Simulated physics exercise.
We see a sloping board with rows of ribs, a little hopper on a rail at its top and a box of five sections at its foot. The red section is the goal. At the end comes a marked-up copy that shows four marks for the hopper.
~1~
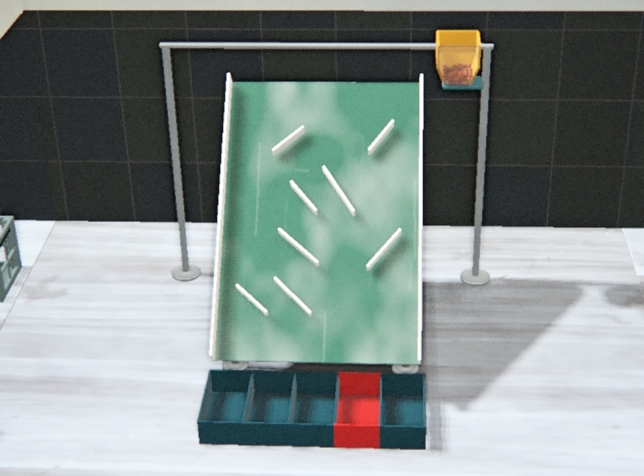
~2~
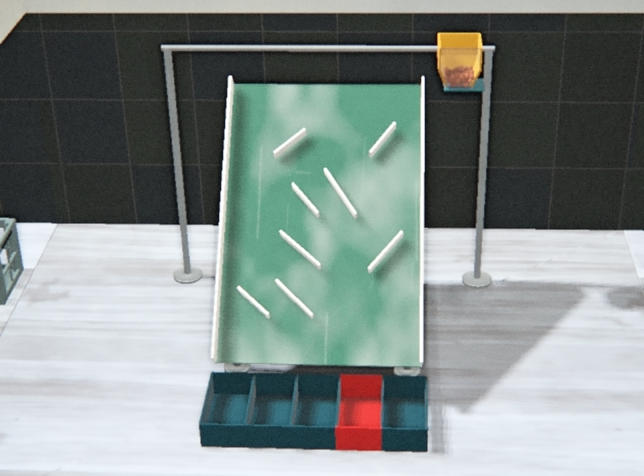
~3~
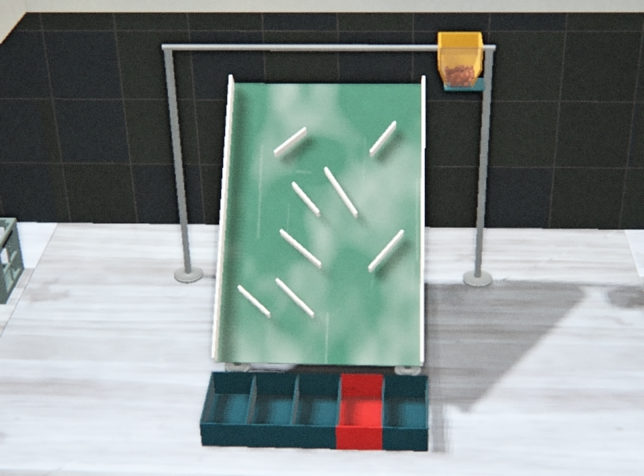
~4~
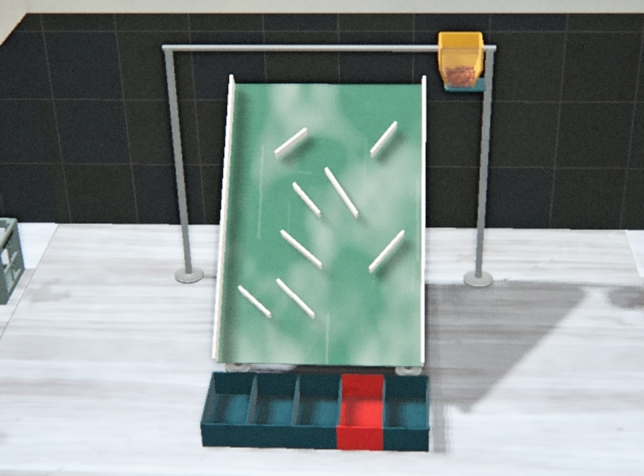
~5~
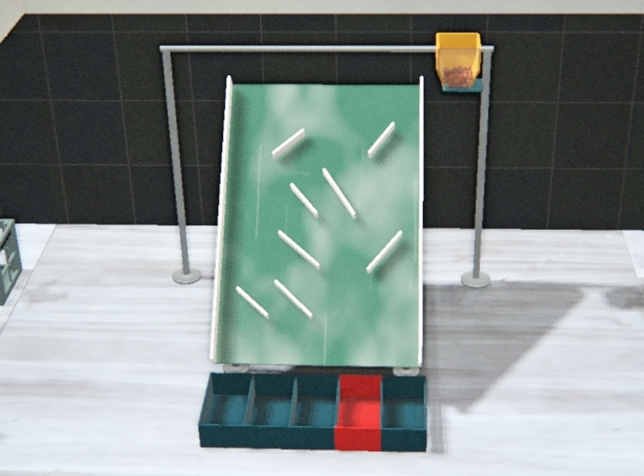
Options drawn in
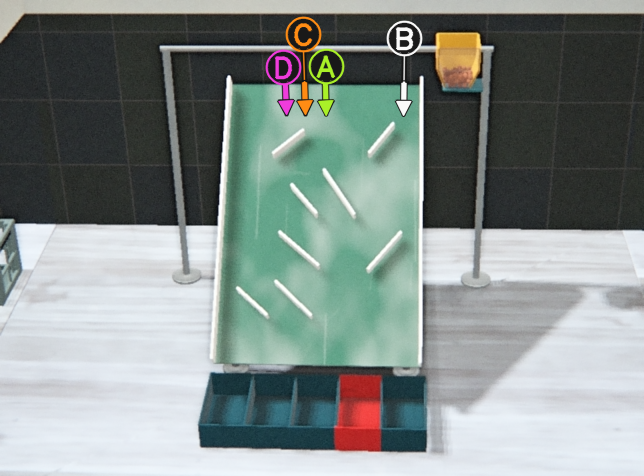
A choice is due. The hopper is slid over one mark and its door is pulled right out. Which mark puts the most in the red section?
Mark A does it best.
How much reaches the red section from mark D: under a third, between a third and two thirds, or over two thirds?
Mark D gives under a third.
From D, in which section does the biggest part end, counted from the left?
It is the first one.
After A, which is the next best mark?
The answer is C.
On the marked copy, mark A meets the board at (326, 110); mark B meets the board at (403, 110); mark C meets the board at (305, 109); mark D meets the board at (286, 109).
With A, roughly half in the red section, roughly a third in other sections, about a tenth outside the box.
With B, about a tenth in the red section, almost all in other sections.
With C, roughly a third in the red section, roughly two thirds in other sections, just a few outside the box.
With D, about a tenth in the red section, the larger part in other sections, just a few outside the box.
